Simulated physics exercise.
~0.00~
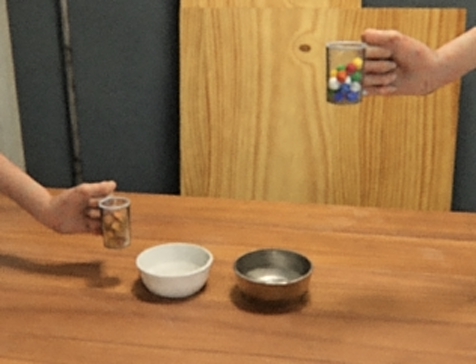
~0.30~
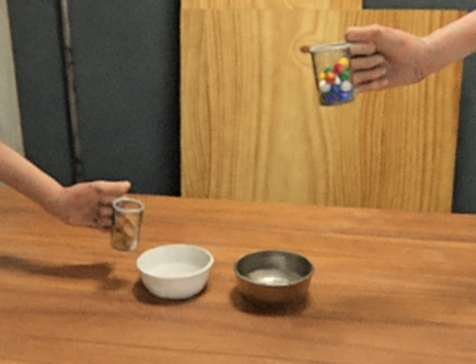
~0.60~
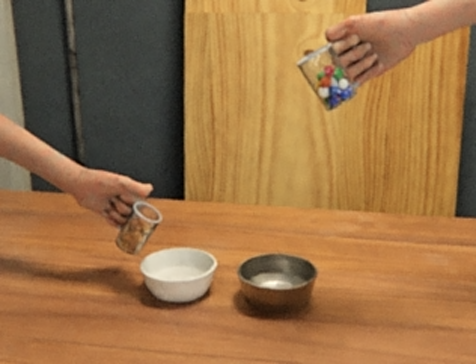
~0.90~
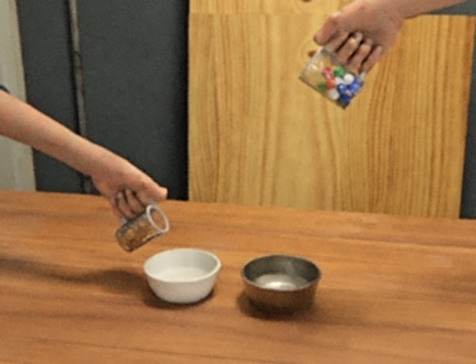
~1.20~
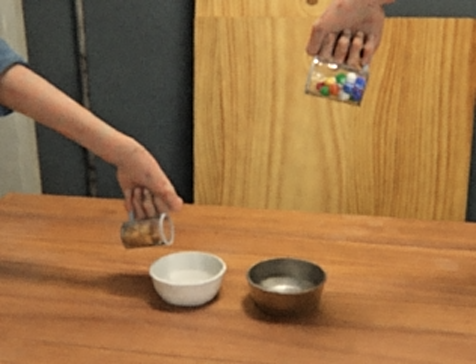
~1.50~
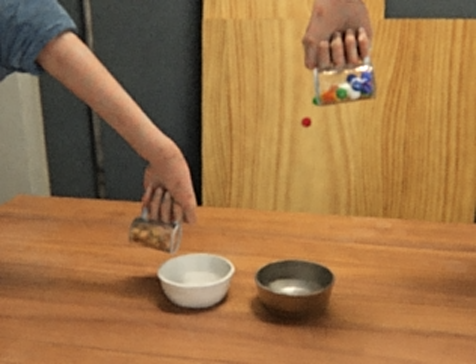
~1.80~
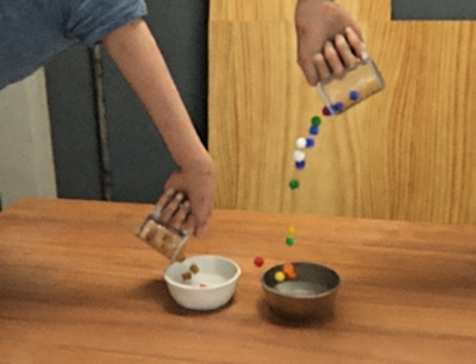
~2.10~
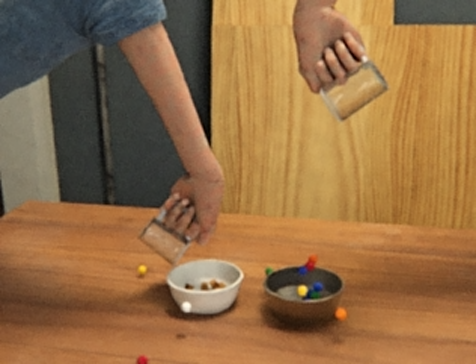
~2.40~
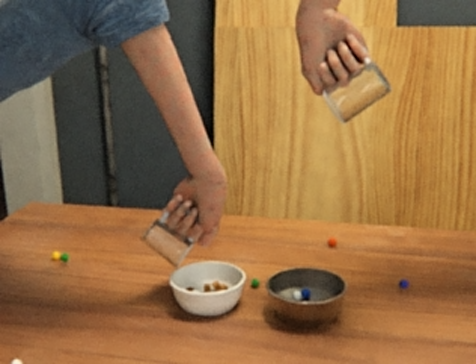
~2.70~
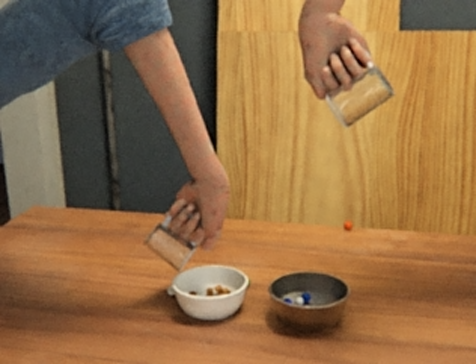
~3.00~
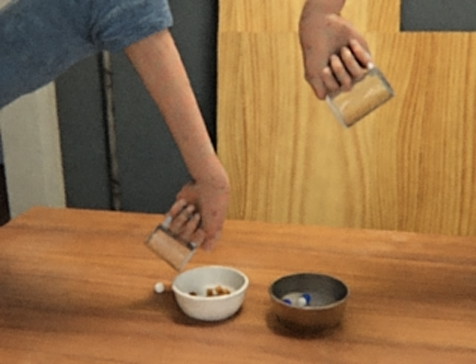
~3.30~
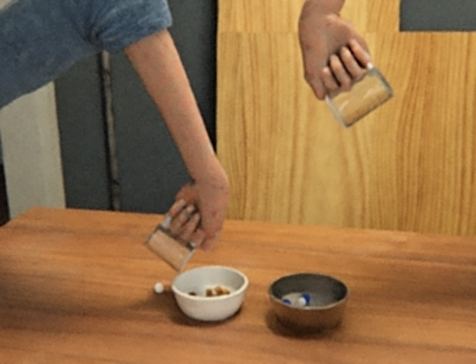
Two hands tipped clear cups over two bowls on a wooden table; the small brown pieces on the left all landed in the white bowl, while the colourful balls poured from higher up bounced about, leaving only some in the dark bowl.
